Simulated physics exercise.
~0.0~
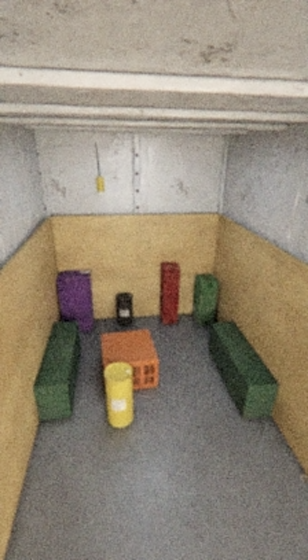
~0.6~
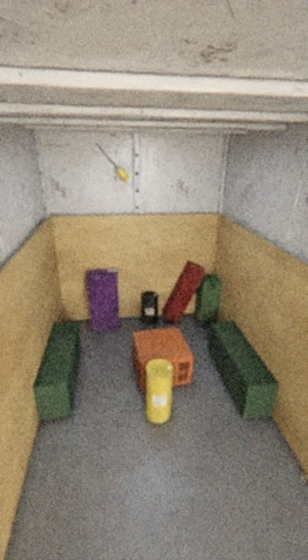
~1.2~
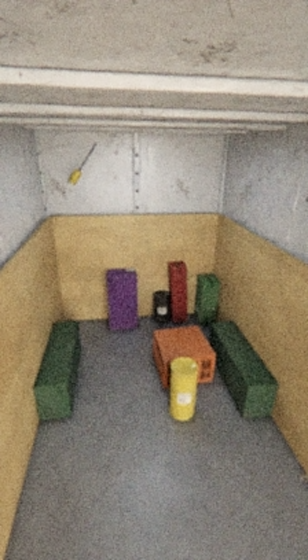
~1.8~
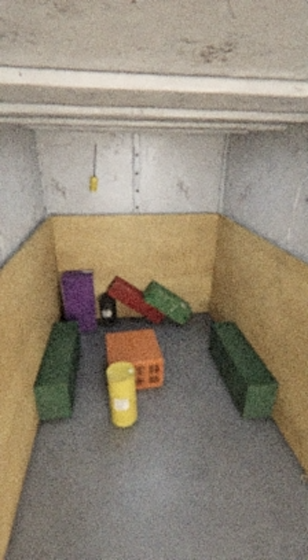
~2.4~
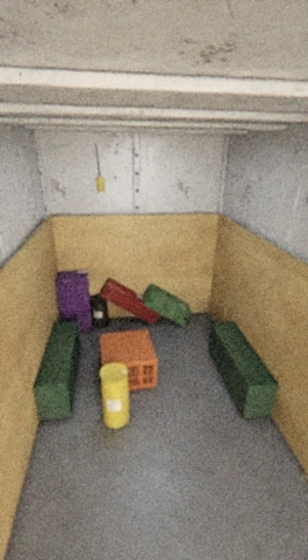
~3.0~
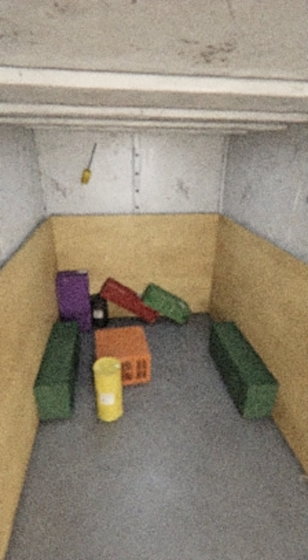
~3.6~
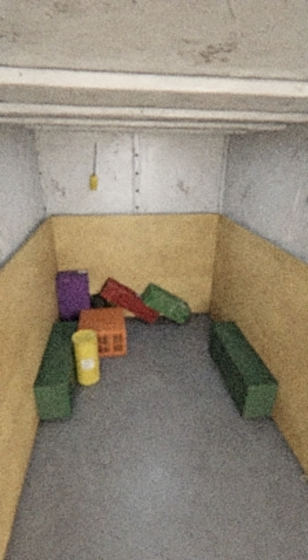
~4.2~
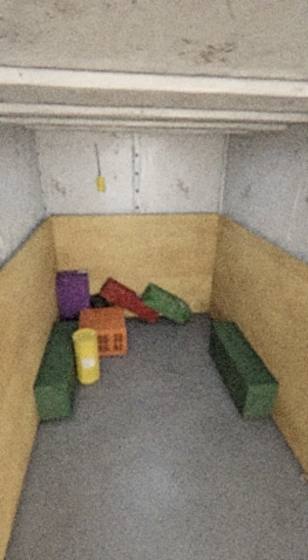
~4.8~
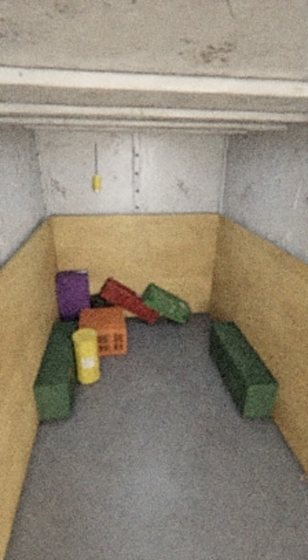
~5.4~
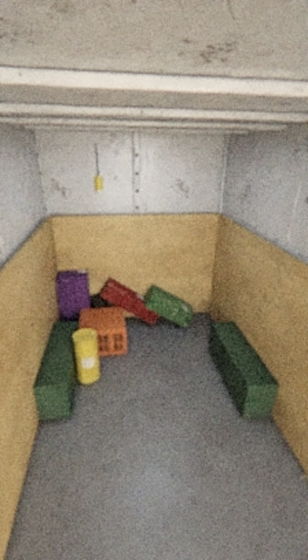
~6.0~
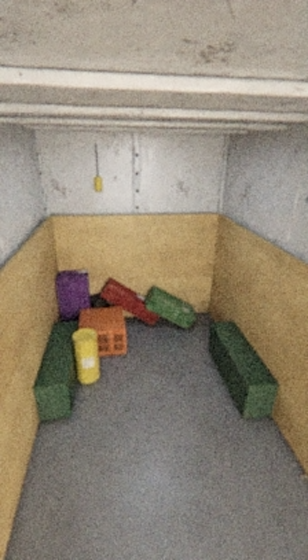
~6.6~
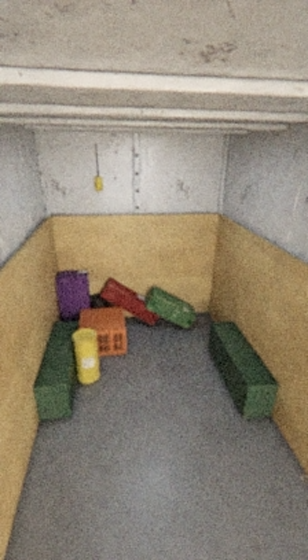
In a van's load bay, containers slide right, then left, and red and green boxes topple.
